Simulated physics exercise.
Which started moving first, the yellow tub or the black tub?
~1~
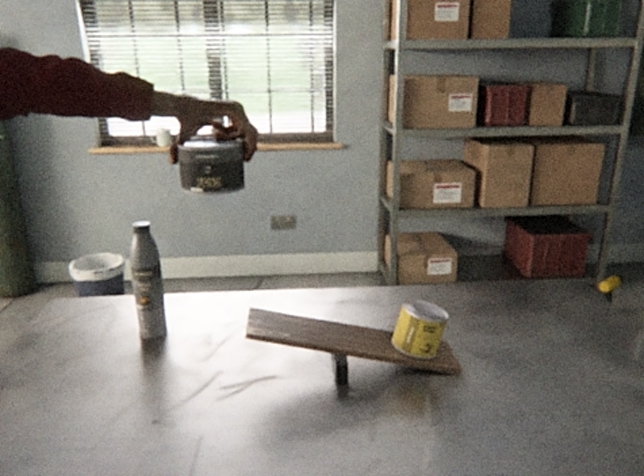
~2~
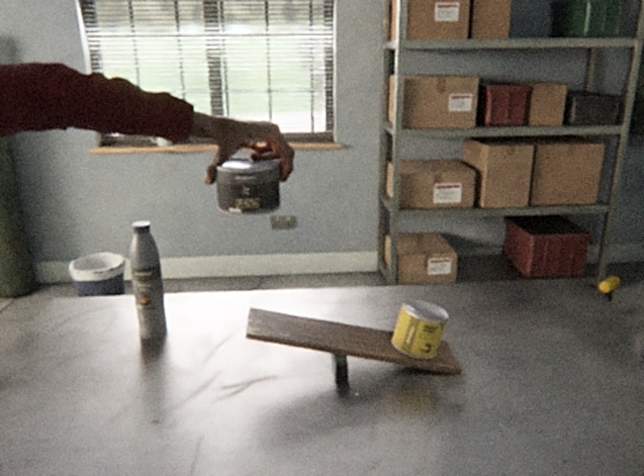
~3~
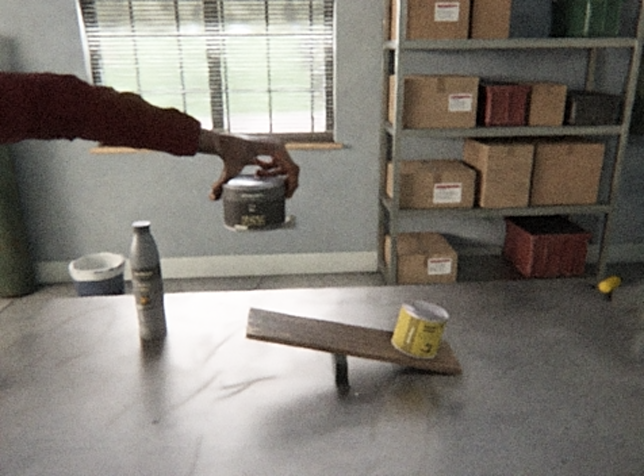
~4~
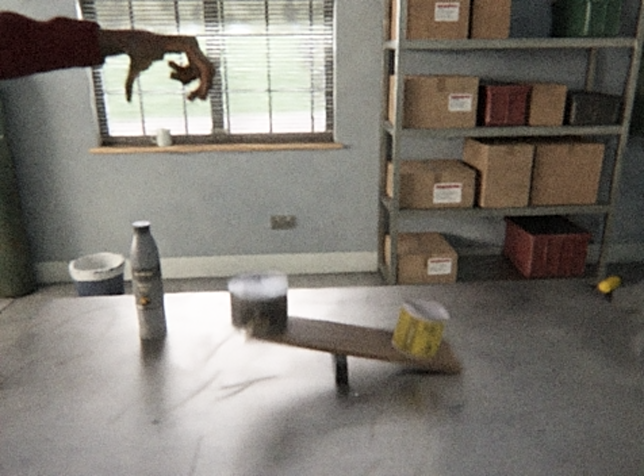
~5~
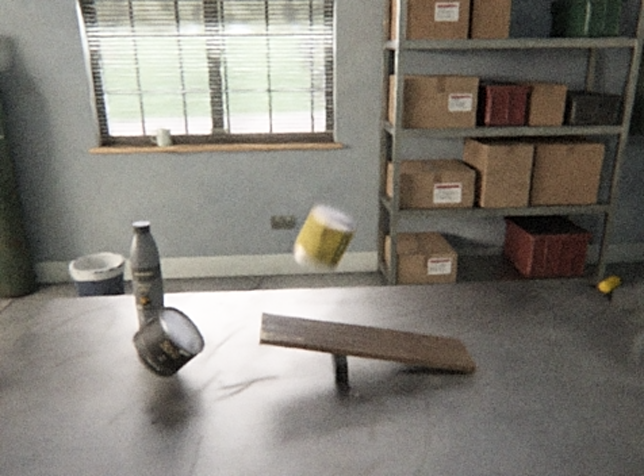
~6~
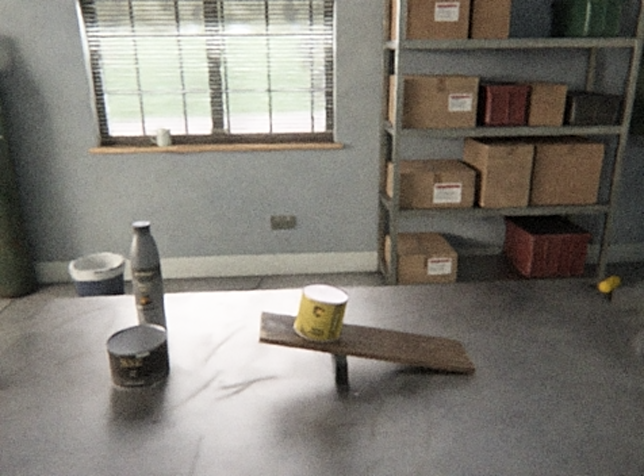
The black tub moved first, carried by the hand above the plank. The yellow tub stayed at the low end until after the black tub had been dropped, and then it flew up.
A hand carried a black tub over the raised left end of a plank and dropped it, sending the yellow tub up and leftward. The black tub ended on the table by the grey bottle, the yellow one on the still right-sloping plank.
